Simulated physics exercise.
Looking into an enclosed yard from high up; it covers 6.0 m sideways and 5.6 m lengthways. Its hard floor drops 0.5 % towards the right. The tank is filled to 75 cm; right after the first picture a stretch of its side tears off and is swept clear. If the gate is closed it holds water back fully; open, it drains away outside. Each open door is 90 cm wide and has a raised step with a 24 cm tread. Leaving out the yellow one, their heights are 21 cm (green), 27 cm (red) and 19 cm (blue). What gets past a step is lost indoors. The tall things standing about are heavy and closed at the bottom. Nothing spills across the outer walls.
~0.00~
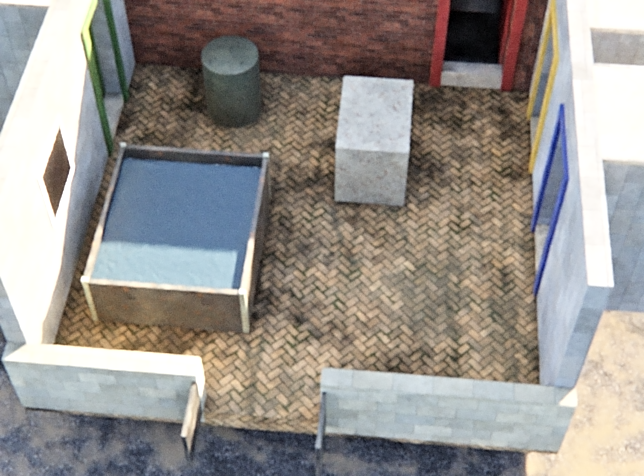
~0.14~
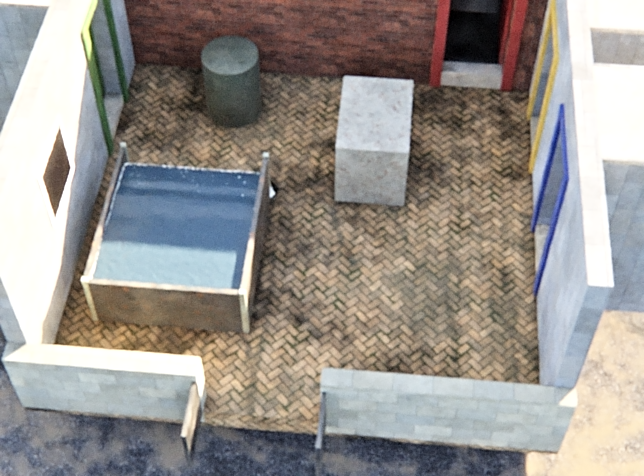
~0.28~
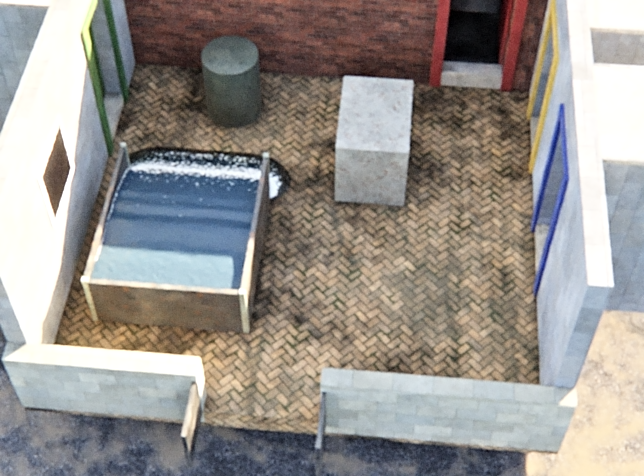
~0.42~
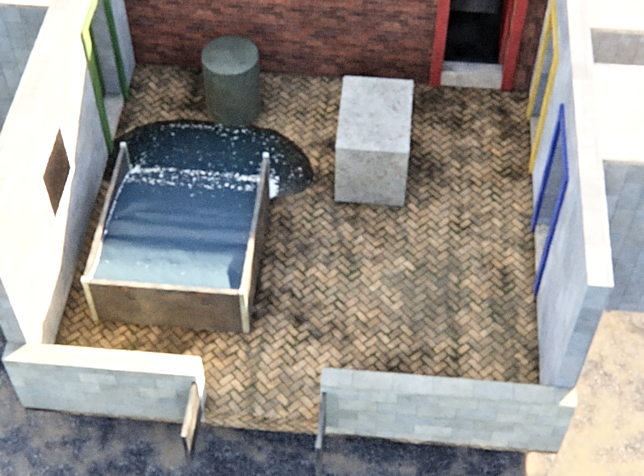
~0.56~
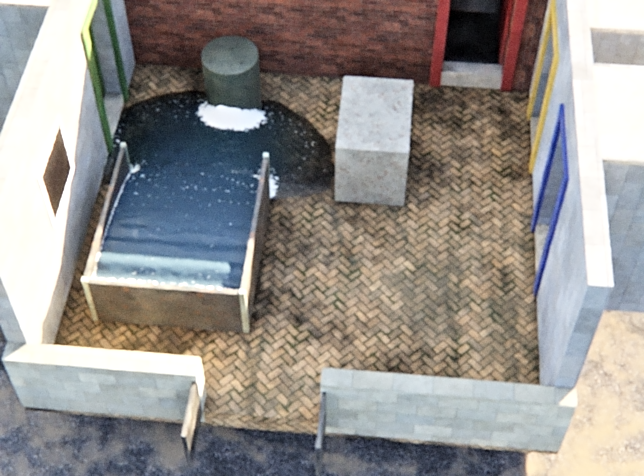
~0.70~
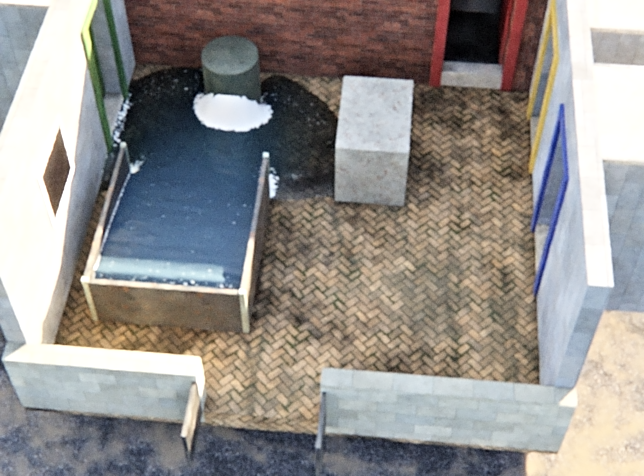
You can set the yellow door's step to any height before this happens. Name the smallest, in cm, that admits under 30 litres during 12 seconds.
Close to 27 cm is just enough.
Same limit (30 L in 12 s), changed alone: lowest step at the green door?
About 27 cm at green.
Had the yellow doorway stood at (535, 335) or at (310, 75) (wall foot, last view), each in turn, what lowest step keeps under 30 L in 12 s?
Roughly 9.0 and 24 cm.
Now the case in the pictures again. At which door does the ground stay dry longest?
Last comes the blue one.
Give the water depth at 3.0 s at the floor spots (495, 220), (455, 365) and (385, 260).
About 0, 0 and 0 cm.
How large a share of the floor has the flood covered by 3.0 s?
Near 50 per cent is wet.
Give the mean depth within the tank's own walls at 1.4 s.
About 38 cm.
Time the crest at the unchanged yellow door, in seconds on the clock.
Near 3.6 s.
After 1.4 s water covers 30 % of the floor, deepest (63 cm) near (143, 81); it has not reached the yellow door.
After 3.0 s water covers 50 % of the floor, deepest (35 cm) near (181, 75); 24 cm at the yellow door, 32 litres in over its 8 cm step.
After 12.0 s water covers 100 % of the floor, deepest (11 cm) near (518, 220); 6 cm at the yellow door, 374 litres in over its 8 cm step.
At the yellow door as built, the water arrived by 2.2 s and peaked near 33 cm at 3.6 s.
With a step of 23.5 cm, 54 litres would have come in within the 12 s; with 32 cm, 10 litres. So under 30 litres takes about 27 cm.
